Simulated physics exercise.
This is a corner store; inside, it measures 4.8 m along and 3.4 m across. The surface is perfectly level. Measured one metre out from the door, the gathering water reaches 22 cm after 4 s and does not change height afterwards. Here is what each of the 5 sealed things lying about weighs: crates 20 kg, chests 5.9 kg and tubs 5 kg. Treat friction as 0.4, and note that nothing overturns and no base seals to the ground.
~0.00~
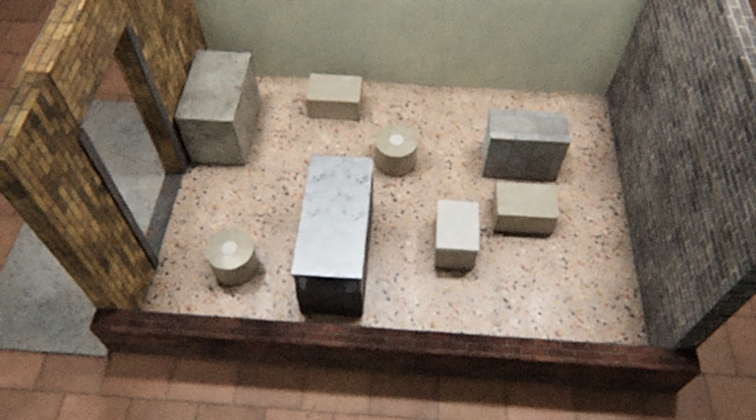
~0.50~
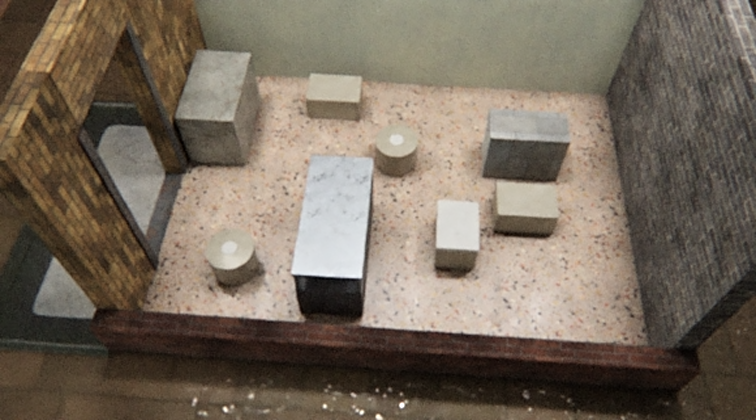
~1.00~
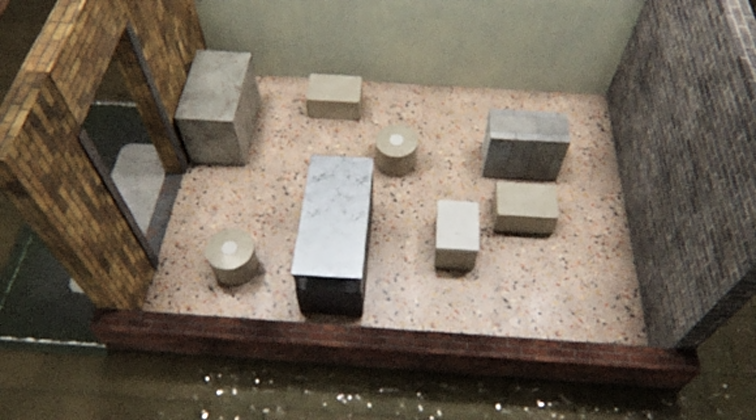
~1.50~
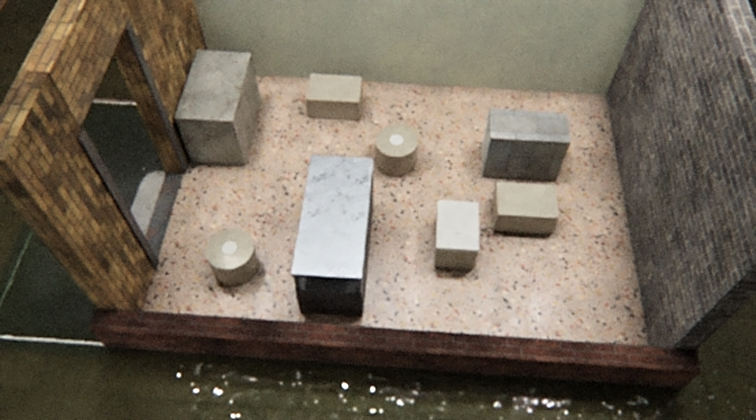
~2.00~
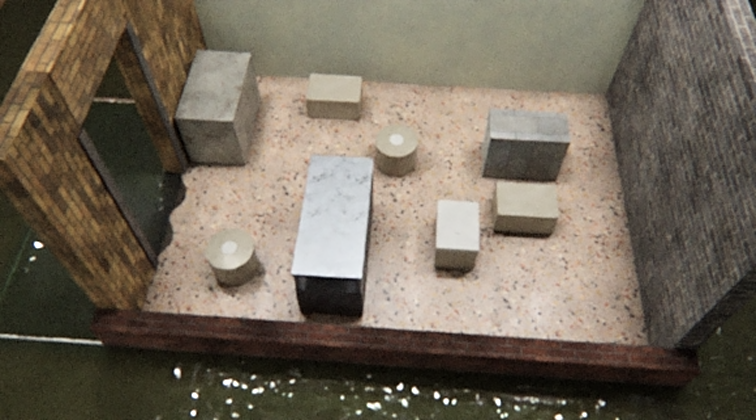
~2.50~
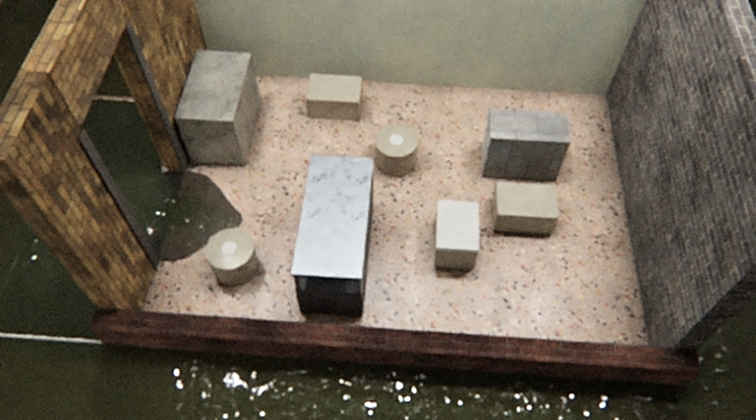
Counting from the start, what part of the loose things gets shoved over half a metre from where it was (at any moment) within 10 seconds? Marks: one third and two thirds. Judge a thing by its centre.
Expect a mid share, one third to two thirds.
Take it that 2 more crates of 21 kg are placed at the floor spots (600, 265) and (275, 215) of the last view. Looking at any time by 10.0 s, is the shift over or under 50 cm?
In turn: Less, more.
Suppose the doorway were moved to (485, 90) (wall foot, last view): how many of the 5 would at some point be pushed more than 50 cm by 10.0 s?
The answer would then be 3.
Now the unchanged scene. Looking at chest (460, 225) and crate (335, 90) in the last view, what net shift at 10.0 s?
In that order: 20 cm, 20 cm.
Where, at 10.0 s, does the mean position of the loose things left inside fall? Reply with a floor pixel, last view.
About (420, 194).
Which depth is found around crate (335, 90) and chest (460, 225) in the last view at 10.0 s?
I'd put it at 7 cm and 3 cm respectively.
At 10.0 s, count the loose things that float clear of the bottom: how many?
Tally: 2 of them.
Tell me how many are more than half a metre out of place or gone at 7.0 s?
Count: 2.
After 3.5 s 0 of 5 are over 50 cm from their spots; 0 afloat.
After 4.5 s 1 of 5 are over 50 cm from their spots; 1 afloat.
After 7.0 s 2 of 5 are over 50 cm from their spots; 1 afloat.
After 10.0 s 2 of 5 are over 50 cm from their spots, and 2 have been at some point; 2 afloat.
